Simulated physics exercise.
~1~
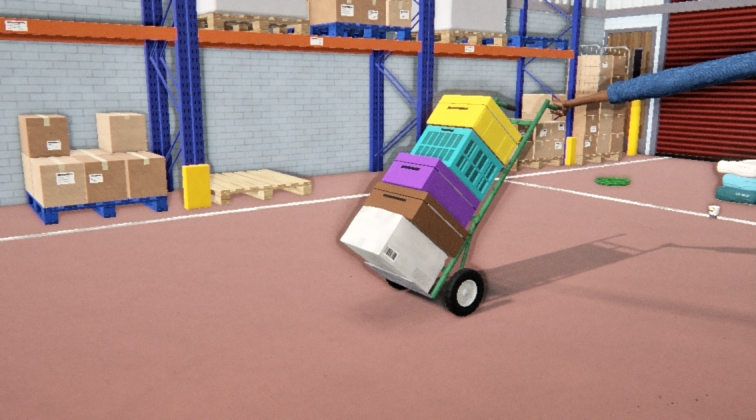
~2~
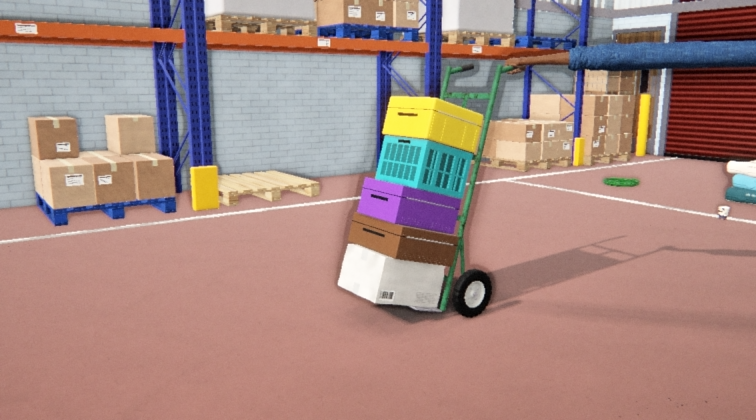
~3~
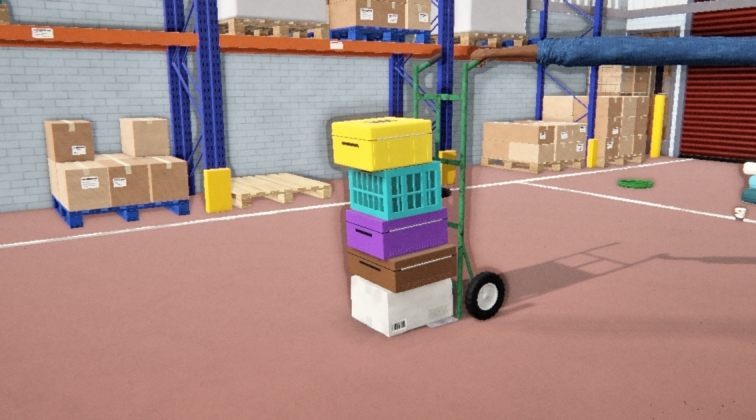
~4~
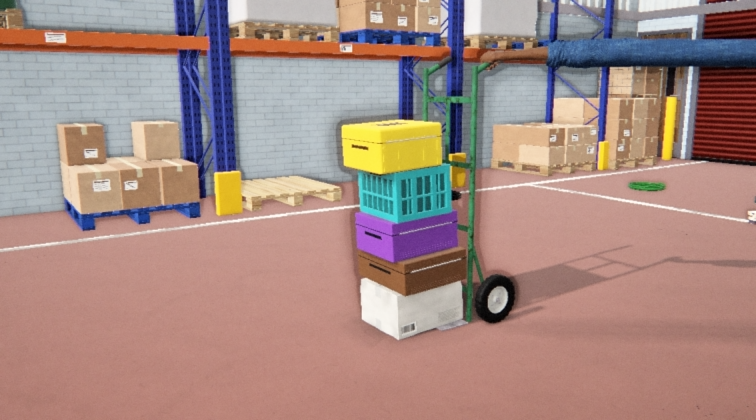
In a warehouse with blue and orange racking, loaded pallets and a reddish floor, a green sack truck is tilted back, held at the handle by an arm in a blue sleeve. It carries a white box at the bottom, then a brown toolbox, a purple one, a turquoise crate and a yellow toolbox on top. The truck swings upright, its load turning with it, until its base meets the floor. The upper pieces shift a little to the left, leaving the stack slightly uneven. The view pans slightly left, and the truck stands still with all five items stacked.
